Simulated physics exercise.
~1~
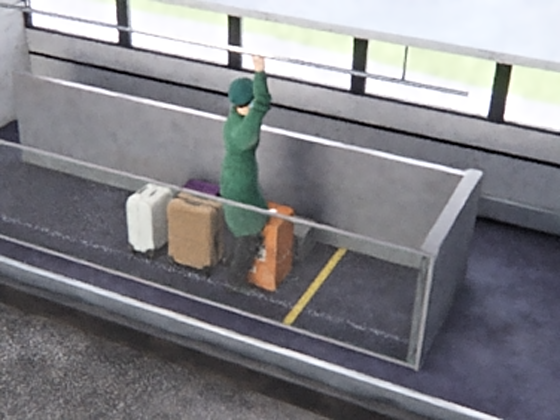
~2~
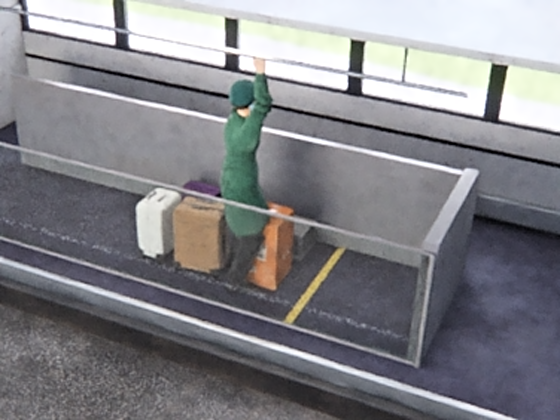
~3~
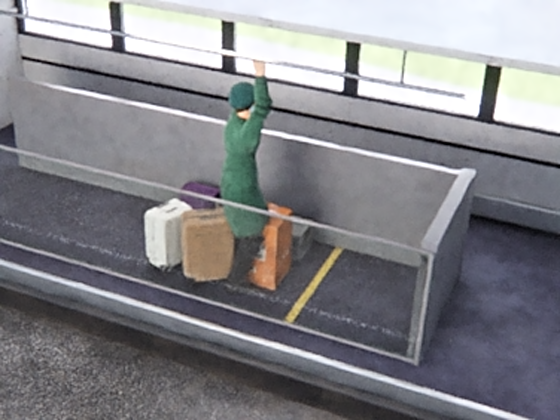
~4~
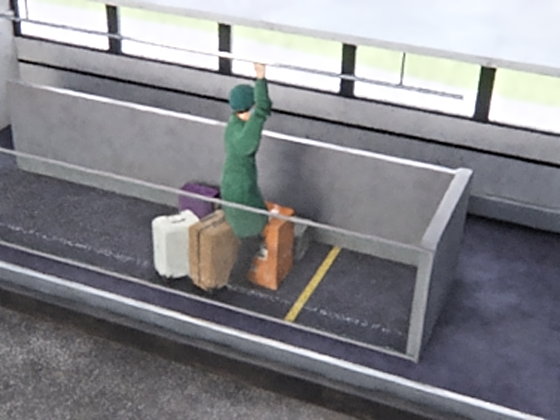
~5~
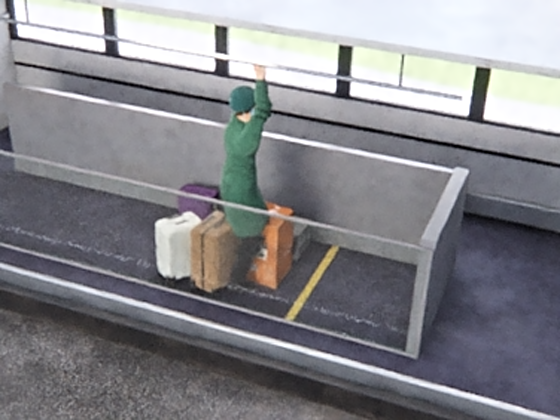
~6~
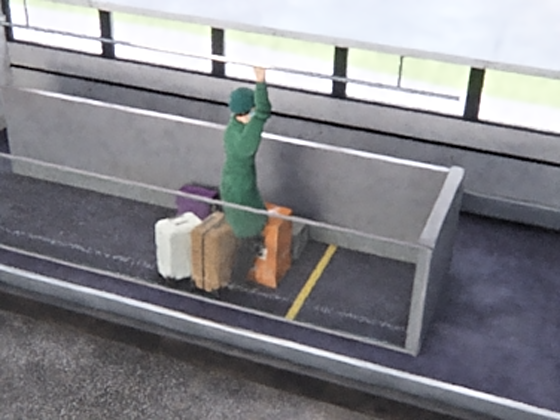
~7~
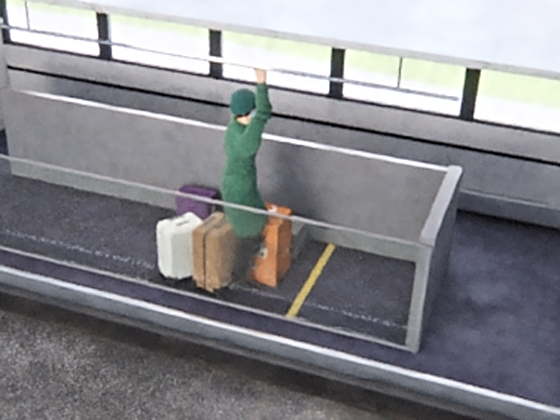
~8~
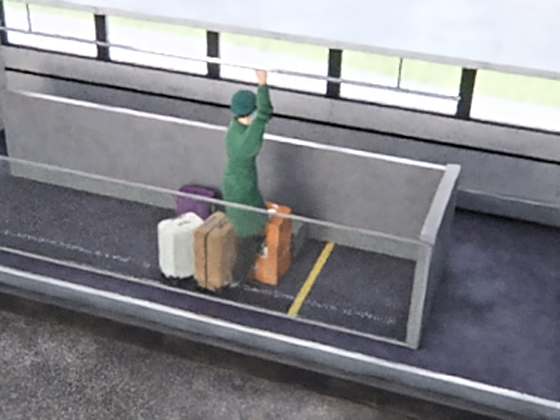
White and brown cases rolling slightly right beside a standing person in green holding a rail, then resting short of the yellow line.
